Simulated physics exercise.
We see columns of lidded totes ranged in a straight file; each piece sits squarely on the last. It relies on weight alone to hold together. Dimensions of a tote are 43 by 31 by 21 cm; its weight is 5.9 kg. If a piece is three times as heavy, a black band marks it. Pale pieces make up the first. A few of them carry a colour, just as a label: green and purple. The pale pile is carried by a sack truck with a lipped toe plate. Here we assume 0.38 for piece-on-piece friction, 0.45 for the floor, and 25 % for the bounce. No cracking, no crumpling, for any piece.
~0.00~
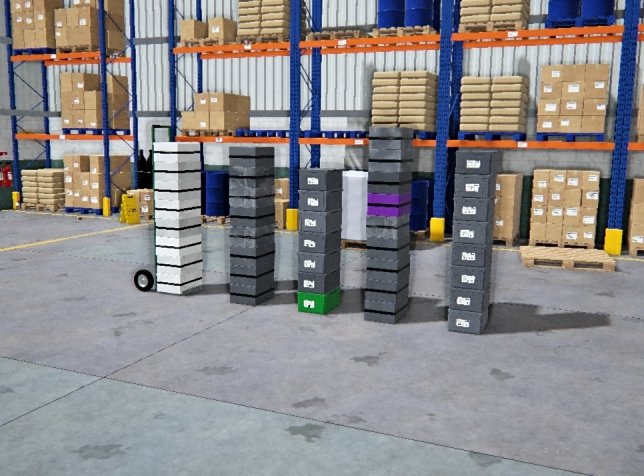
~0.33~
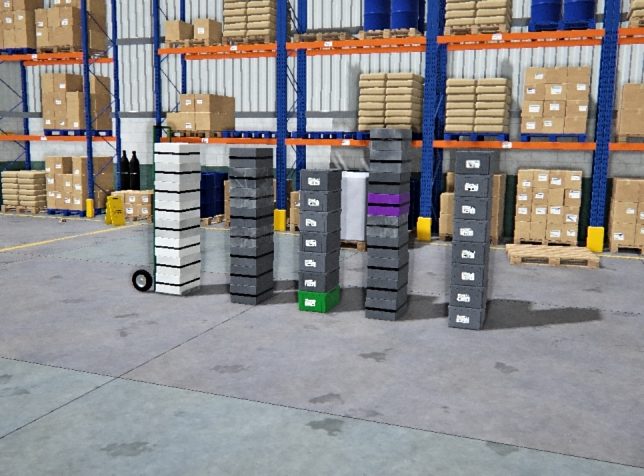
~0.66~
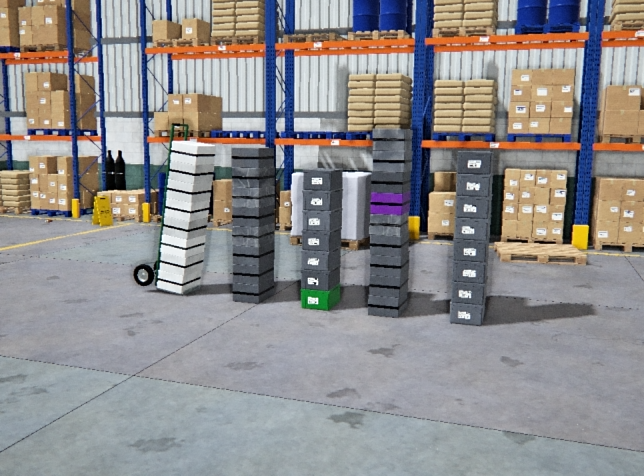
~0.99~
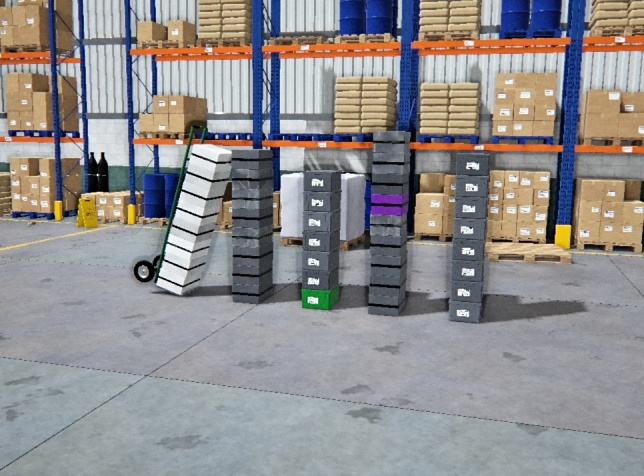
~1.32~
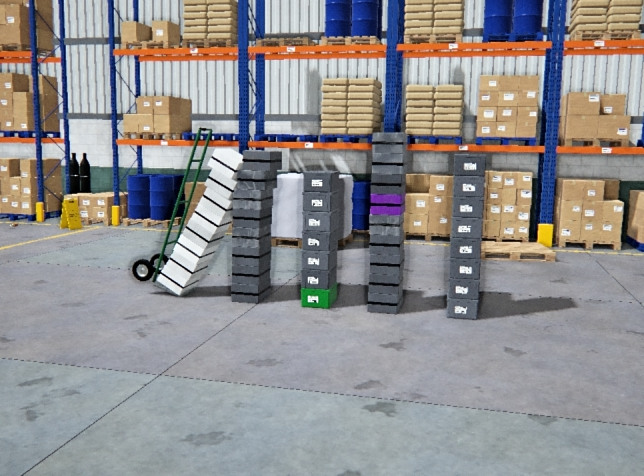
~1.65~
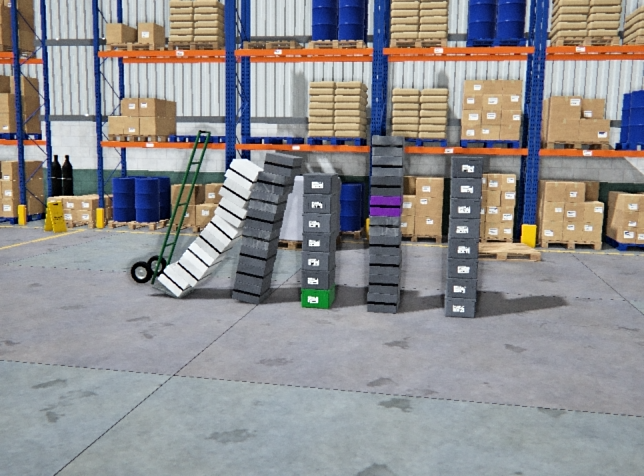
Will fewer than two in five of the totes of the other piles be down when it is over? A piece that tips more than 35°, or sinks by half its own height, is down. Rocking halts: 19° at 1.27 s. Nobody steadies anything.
No, more than two fifths will be.
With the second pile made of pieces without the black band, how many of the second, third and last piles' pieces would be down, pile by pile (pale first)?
Result: Second pile 7, third pile 7, last pile 7.
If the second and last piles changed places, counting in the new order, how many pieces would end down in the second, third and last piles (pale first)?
Pile by pile, you'd see second at 8, third at 6 and last at 7 down.
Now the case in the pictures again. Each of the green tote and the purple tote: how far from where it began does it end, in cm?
About: Green 10, purple 190.
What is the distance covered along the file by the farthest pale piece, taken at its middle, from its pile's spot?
Some 170 centimetres along the file.
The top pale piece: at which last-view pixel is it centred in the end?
In the last view it ends up close to (316, 240).
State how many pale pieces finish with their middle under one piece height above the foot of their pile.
The total comes to 3.
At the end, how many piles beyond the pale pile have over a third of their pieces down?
4 altogether.
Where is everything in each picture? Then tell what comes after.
In the first picture (each place is the centre of the face we see best; the camera moves round a little), truck frame (154, 160) 0° forward; purple tote (383, 205); green tote (311, 304); the others all in place.
In the second picture, truck frame (155, 160) 1° forward; purple tote (384, 205).
In the third picture, truck frame (170, 158) 8° forward, top of the pale pile leaning 8°; purple tote (386, 204); the others all in place.
In the fourth picture, truck frame (185, 160) 16° forward, top of the pale pile leaning 17°; purple tote (386, 205); the others all in place.
In the fifth picture, truck frame (191, 161) 19° forward, top of the pale pile leaning 28°; purple tote (386, 205); 3 have shifted.
In the sixth picture, truck frame (190, 163) 19° forward, top of the pale pile leaning 30°; purple tote (385, 206); green tote (315, 299); steepest lean 10°, the tote at (270, 183); 8 have shifted.
By 2.06 s, 8 of the pale pile down; 4 of the 32 other totes down.
By 2.68 s, 8 of the pale pile down; 13 of the 32 other totes down; purple tote tilted 20°, 8 cm lower; green tote moved 10 cm.
By 3.54 s, 8 of the pale pile down; 30 of the 32 other totes down; purple tote tilted 38°, 65 cm lower; green tote moved 10 cm.
When it is over (5.3 s), 8 of the pale pile down; 30 of the 32 other totes down; purple tote tilted 45°, 78 cm lower; green tote moved 10 cm. That is 94 per cent. In pixels of the last frame, middles, purple tote near (553, 285), green tote near (328, 296).
